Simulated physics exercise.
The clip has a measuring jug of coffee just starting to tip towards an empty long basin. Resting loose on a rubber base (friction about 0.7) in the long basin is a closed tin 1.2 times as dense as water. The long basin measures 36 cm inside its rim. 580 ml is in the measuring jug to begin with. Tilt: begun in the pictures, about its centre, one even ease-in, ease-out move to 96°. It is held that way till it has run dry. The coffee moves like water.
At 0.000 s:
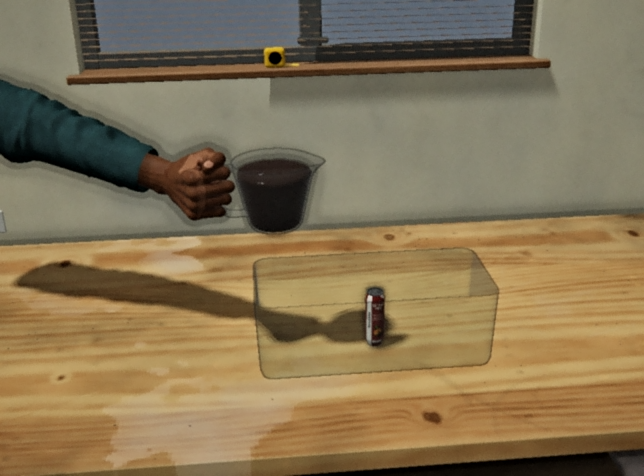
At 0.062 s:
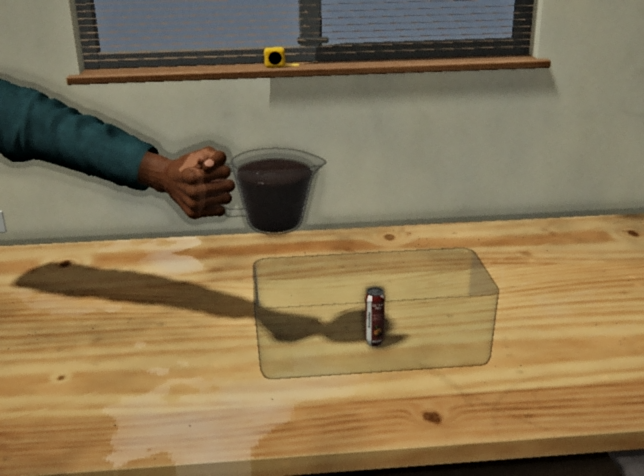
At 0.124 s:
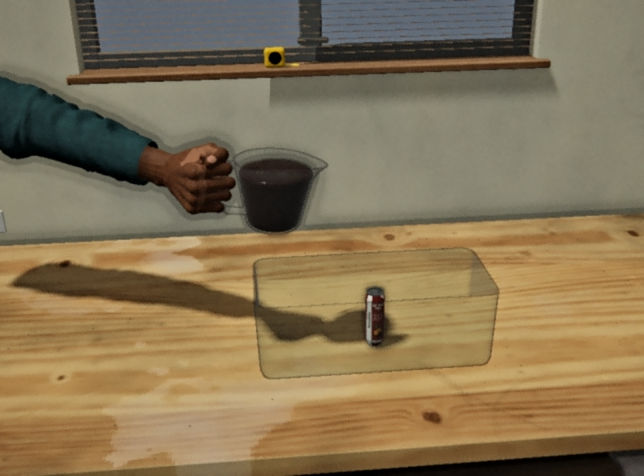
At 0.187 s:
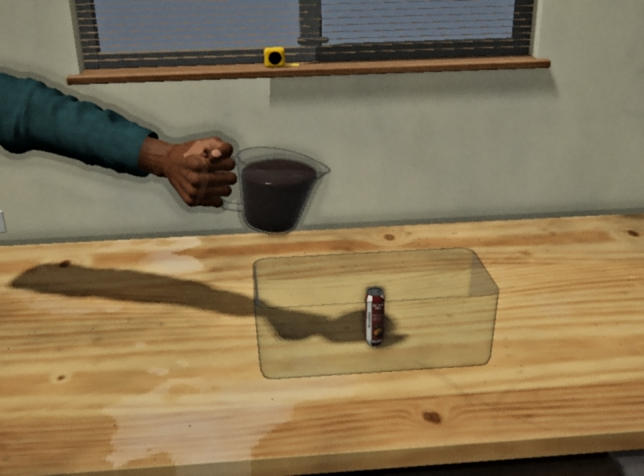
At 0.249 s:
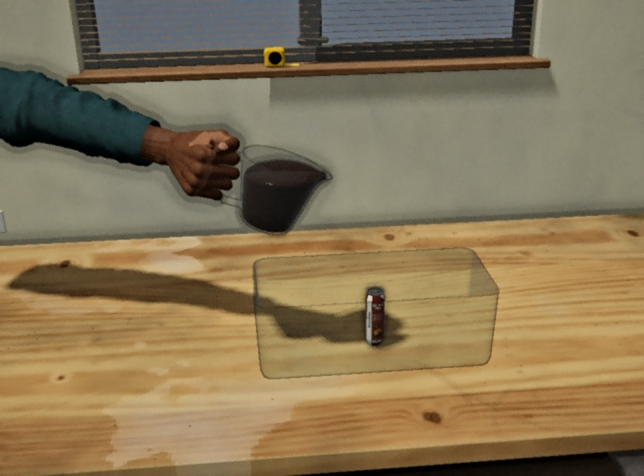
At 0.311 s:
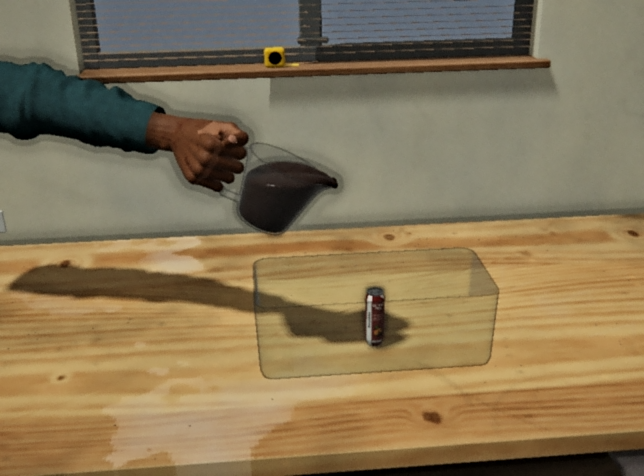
The clip opens on a hand in a teal sleeve holding a clear jug of dark coffee upright above an empty, see-through basin on a wooden table, with a small tin standing there. The hand then tilts the jug to the right, slowly at first and then faster, until the coffee reaches its lip.
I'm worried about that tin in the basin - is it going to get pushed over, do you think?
Yes - it tumbles.
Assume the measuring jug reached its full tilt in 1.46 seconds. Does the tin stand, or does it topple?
Outcome - the tin comes down.
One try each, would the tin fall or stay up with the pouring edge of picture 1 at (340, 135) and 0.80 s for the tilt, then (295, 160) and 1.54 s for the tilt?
The tin stays vertical the first time and stays vertical the second time.
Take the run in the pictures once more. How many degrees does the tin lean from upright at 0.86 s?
Looks like some 0 degrees from vertical upright.
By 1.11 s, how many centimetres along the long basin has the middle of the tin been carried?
Measured centre to centre, about 8 cm.
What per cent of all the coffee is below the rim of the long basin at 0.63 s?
24 %, more or less.
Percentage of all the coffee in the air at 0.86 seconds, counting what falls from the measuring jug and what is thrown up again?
Airborne fraction: Approx. 12 %.
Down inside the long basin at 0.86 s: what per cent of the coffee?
About 80 %.
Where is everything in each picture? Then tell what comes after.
In the first picture, it leans 0°; its right rim is at (326, 160); the coffee meets the walls at (236, 171) and (312, 168); the long basin's rim runs from (254, 284) to (486, 271); the tin's top is at (375, 294).
In the second picture, it leans 1°; its right rim is at (326, 161); the coffee meets the walls at (236, 171) and (313, 169).
In the third picture, it leans 5°; its right rim is at (328, 164); the coffee meets the walls at (238, 170) and (314, 170).
In the fourth picture, it leans 11°; its right rim is at (331, 169); the coffee meets the walls at (241, 171) and (318, 171).
In the fifth picture, it leans 18°; its right rim is at (333, 176); the coffee meets the walls at (243, 173) and (325, 172).
In the sixth picture, it leans 27°; its right rim is at (335, 185); the coffee meets the walls at (245, 176) and (330, 179); 2 per cent is over the edge.
After 0.63 s the tilt is 79° and 49 per cent is still to pour; the tin stands where it began.
After 0.86 s the tilt is 96° and 8 per cent is still to pour; the tin stands 2 cm from where it began.
After 1.11 s the tilt is 96° and 0 per cent is still to pour; the tin lies on its side.
After 1.37 s the tilt is 96° and 0 per cent is still to pour; the tin lies on its side.
In the end the tin lies on its side.
